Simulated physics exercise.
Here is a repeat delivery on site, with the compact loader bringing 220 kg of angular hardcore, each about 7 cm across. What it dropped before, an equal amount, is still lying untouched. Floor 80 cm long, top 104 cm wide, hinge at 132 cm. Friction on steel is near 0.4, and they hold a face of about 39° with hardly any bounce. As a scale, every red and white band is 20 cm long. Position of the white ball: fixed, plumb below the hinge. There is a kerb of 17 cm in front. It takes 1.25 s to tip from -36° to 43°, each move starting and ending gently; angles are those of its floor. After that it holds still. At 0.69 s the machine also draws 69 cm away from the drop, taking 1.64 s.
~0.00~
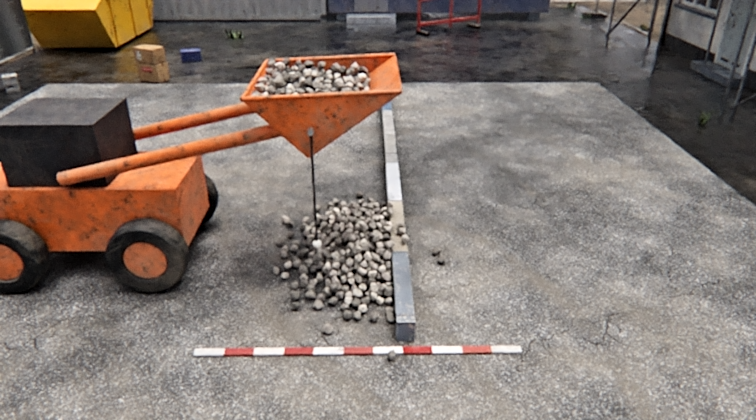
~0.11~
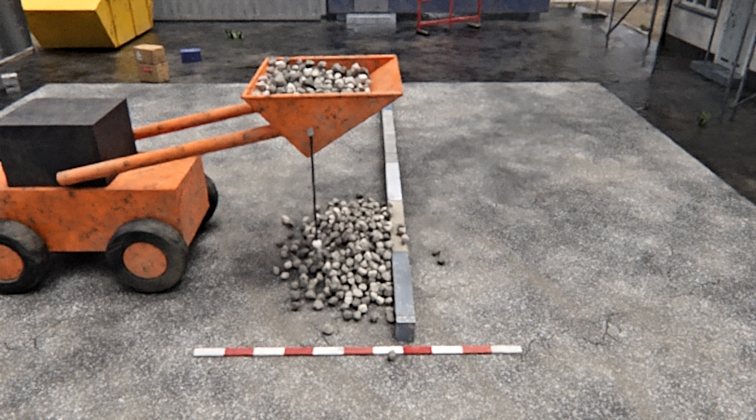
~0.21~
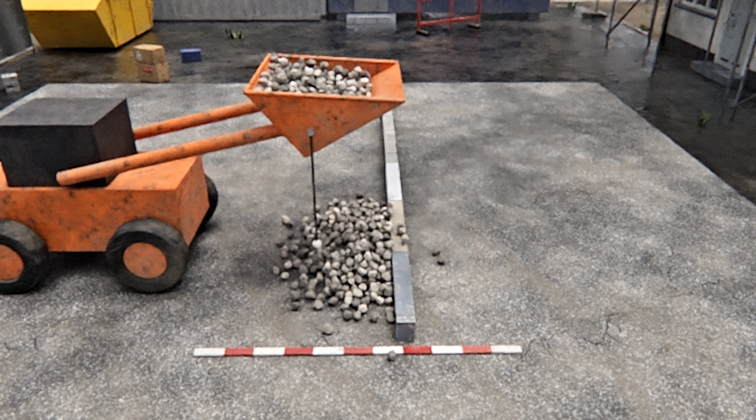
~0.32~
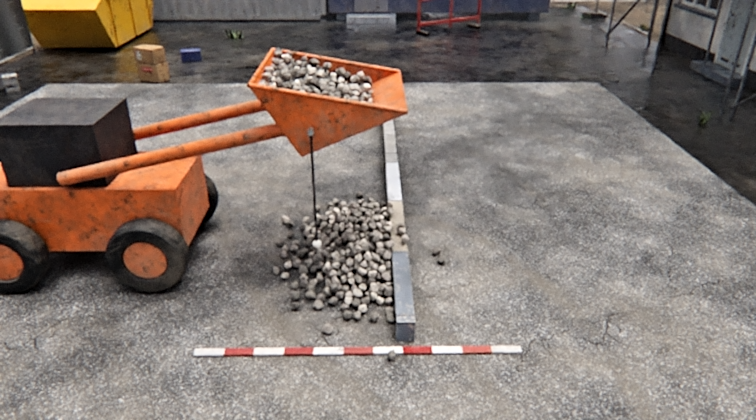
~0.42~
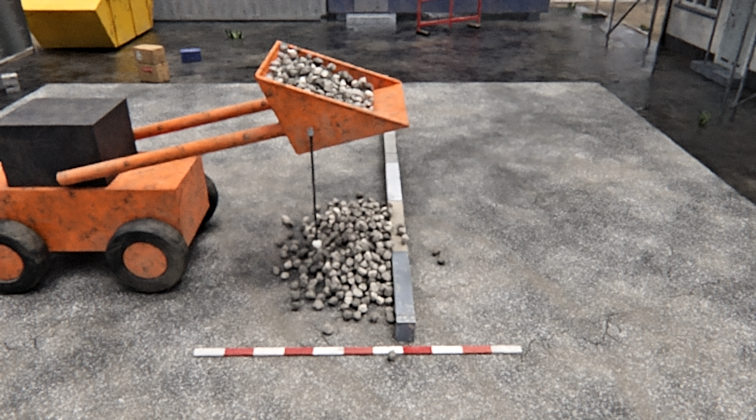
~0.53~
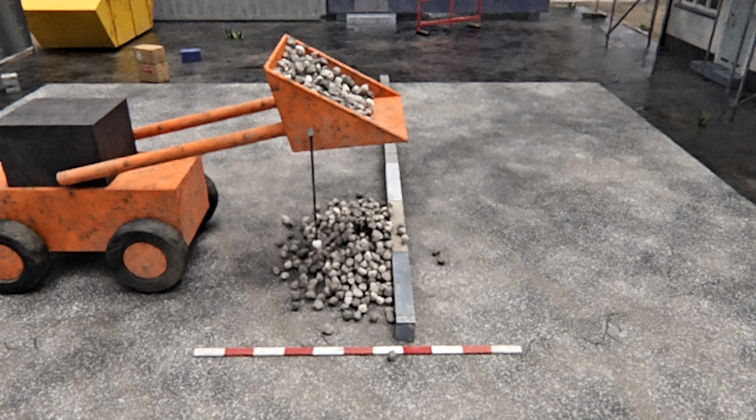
Orange loader's raised bucket of grey stones slowly tilting forward to the right above a stone heap beside a low kerb.
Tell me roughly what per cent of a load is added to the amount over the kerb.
Roughly 19 per cent of a load is added.
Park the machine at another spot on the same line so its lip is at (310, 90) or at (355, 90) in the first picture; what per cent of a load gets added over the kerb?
The first would add around 0 per cent, the second around 0 per cent.
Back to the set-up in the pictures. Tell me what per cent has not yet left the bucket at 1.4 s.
Around 30 in a hundred.
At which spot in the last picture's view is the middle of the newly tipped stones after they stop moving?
(373, 235).
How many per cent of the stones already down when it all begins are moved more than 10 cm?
Roughly 0 percent.
After 0.9 s the floor is at 31°; in per cent of one load, 100 in the bucket, 100 on this side of the kerb; the foremost stones are at (406, 230).
After 1.4 s the floor is at 43°; in per cent of one load, 31 in the bucket, 169 on this side of the kerb, 1 over the kerb; the foremost stones are at (415, 239).
After 2.8 s the floor is at 43°; in per cent of one load, 0 in the bucket, 181 on this side of the kerb, 19 over the kerb; the foremost stones are at (486, 232).
After 5.2 s the floor is at 43°; in per cent of one load, 0 in the bucket, 181 on this side of the kerb, 19 over the kerb; the foremost stones are at (486, 232). Net gain over the kerb, 19.
